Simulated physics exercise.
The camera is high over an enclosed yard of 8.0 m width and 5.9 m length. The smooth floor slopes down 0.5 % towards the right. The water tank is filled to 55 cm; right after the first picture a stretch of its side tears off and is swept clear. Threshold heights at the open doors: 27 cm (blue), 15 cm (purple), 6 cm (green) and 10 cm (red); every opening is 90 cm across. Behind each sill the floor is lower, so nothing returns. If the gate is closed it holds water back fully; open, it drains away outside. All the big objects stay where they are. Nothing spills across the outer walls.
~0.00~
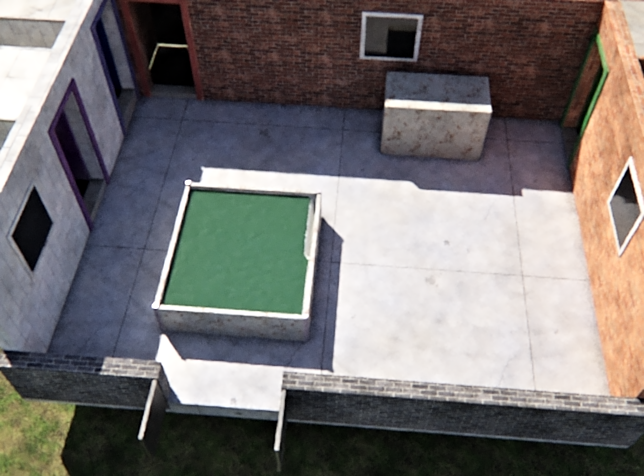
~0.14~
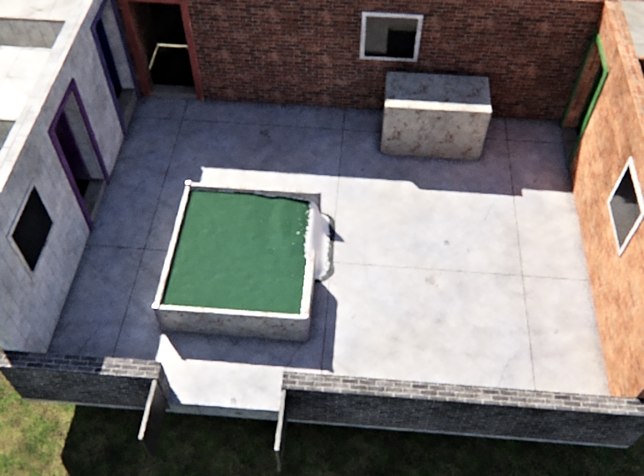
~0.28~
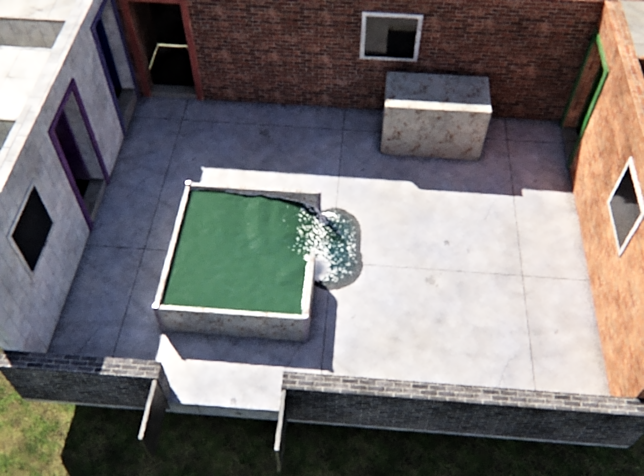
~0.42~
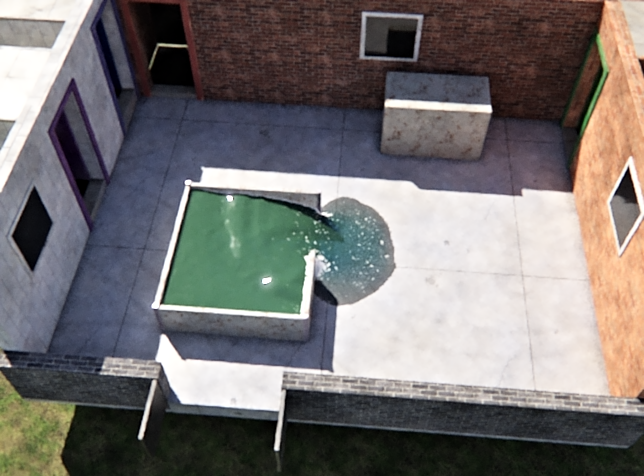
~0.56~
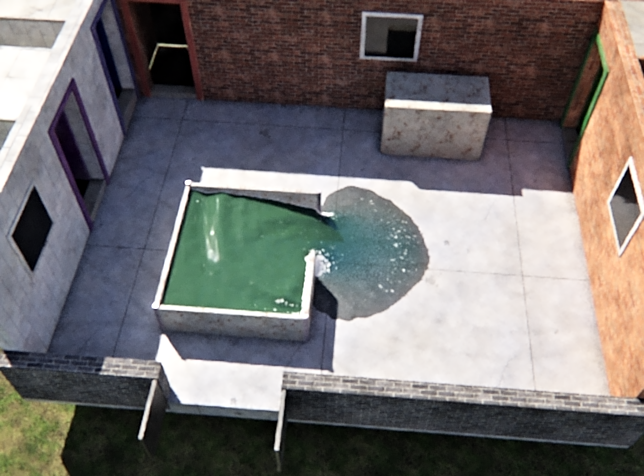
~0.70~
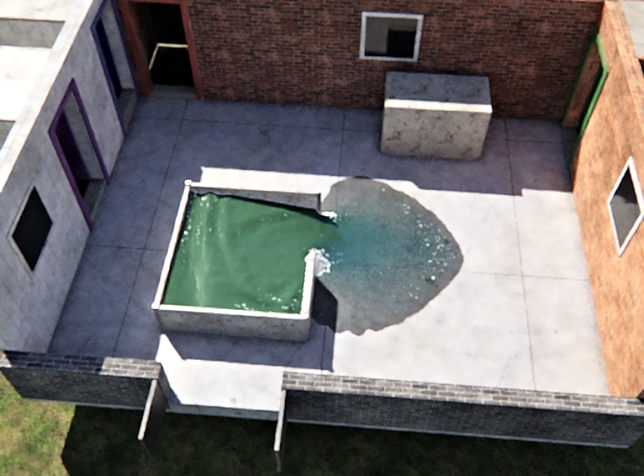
Walled yard with brick walls, green water pouring through a gap in a raised tank's right side and spreading rightward across pale floor.
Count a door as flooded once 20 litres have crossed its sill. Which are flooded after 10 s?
The water let in: At the blue door it keeps below the limit; at the purple door it keeps below the limit; at the green door it exceeds the limit; at the red door it does not reach the limit.
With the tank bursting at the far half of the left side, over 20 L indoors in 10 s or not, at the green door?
Against that limit: Green not over.
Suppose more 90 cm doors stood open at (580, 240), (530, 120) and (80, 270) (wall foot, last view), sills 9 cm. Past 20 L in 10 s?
In that order: Over, over, below.
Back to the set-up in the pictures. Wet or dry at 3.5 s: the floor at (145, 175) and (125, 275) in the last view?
In that order: Dry, still dry.
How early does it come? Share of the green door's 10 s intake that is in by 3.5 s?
About 20 per cent.
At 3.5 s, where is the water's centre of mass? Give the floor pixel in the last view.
Near (383, 256).
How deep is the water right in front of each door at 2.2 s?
Depths in cm: Blue 0, purple 0, green 1, red 0.
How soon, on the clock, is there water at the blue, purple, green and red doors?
Blue 9.0 s, purple not in the 10 s, green 2.4 s, red 8.0 s.
After 1.4 s water covers 30 % of the floor and is deepest (32 cm) near (324, 232); blue door not reached, purple door not reached, green door not reached, red door not reached.
After 2.2 s water covers 40 % of the floor and is deepest (26 cm) near (323, 241); blue door not reached, purple door not reached, green door not reached, red door not reached.
After 3.5 s water covers 45 % of the floor and is deepest (26 cm) near (558, 125); blue door not reached, purple door not reached, green door 12 cm at the sill, 31 L in, red door not reached.
After 6.0 s water covers 55 % of the floor and is deepest (16 cm) near (558, 125); blue door not reached, purple door not reached, green door 12 cm at the sill, 106 L in, red door not reached.
After 10.0 s water covers 80 % of the floor and is deepest (11 cm) near (583, 418); blue door 2 cm at the sill, 0 L in, purple door not reached, green door 9 cm at the sill, 169 L in, red door 1 cm at the sill, 0 L in.
